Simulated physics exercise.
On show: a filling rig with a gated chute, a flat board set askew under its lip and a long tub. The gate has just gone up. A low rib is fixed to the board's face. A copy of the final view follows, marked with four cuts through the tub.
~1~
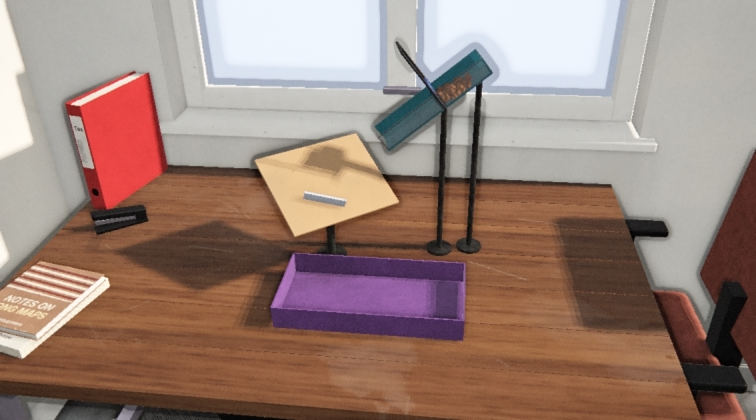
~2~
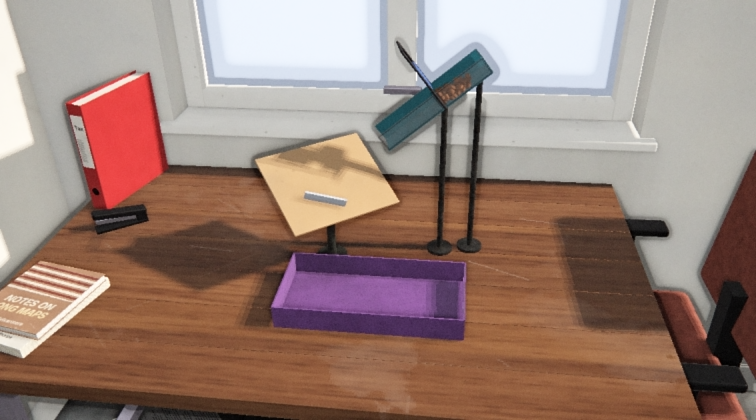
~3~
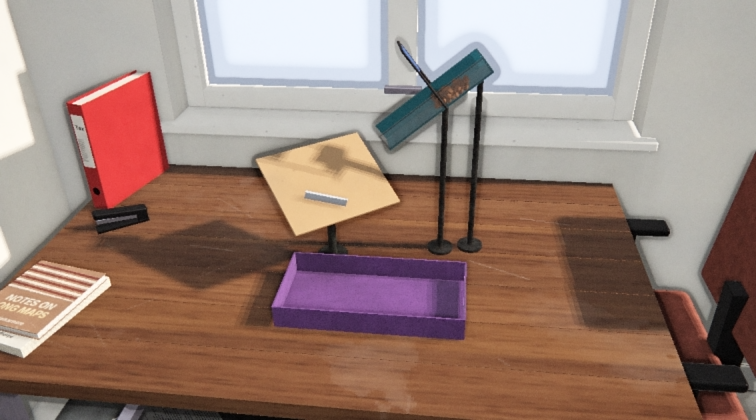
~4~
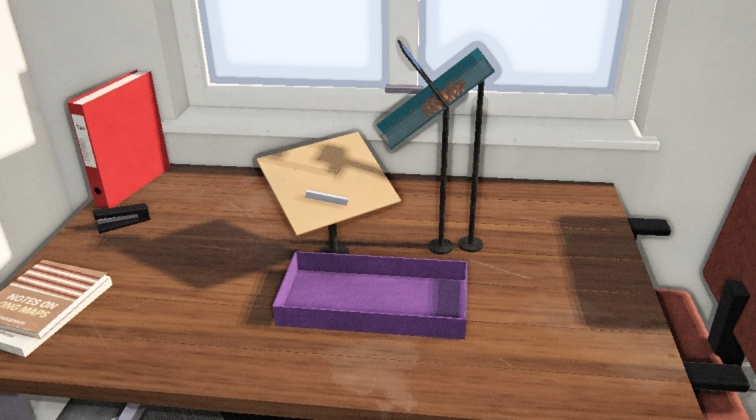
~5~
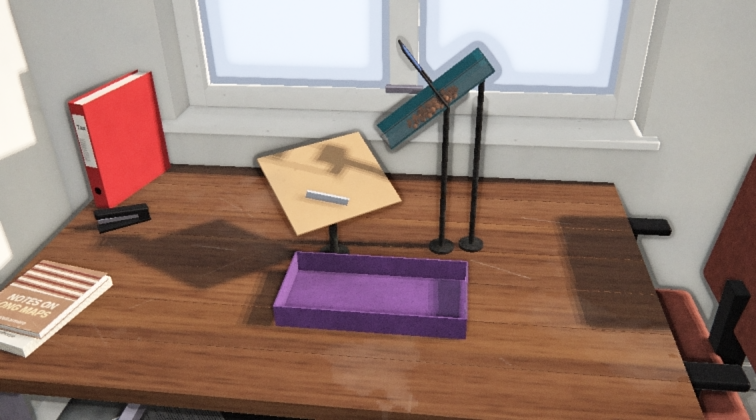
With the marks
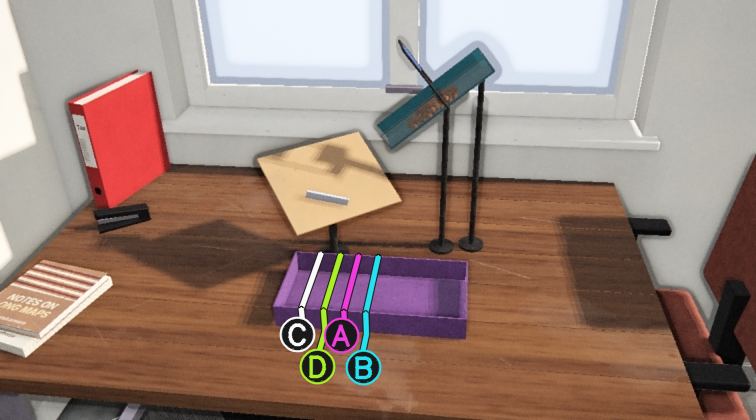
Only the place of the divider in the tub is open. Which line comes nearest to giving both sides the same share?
B beats the others.
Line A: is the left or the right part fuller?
More lands on the right.
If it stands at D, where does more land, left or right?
The right side.
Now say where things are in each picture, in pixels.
In the first frame, load behind the gate near (449, 91), bits of dog kibble; lip of the chute near (387, 145), sloping fairly steeply.
In the second frame, middle of the board near (328, 181), tilted fairly steeply; middle of its low edge near (350, 218); of its high edge near (308, 146).
In the third frame, front corners of the tub near (272, 307) and (465, 320), empty; front of the load near (437, 106).
In the fourth frame, middle of the load near (441, 98); its front near (424, 108), close to a quarter of the way to the lip; rib from (307, 191) to (349, 199).
In the fifth frame, middle of the load near (431, 106); its front near (410, 126), close to two thirds of the way to the lip.
On the marked copy, line A crosses the front rim at (343, 311); line B crosses the front rim at (365, 312); line C crosses the front rim at (301, 308); line D crosses the front rim at (323, 309).
Choosing A, of what is caught, a small share on the left of the divider, all but a few on the right.
Choosing B, of what is caught, close to half on the left of the divider, close to half on the right.
Choosing C, of what is caught, none at all on the left of the divider, the whole lot on the right.
Choosing D, of what is caught, none at all on the left of the divider, the whole lot on the right.
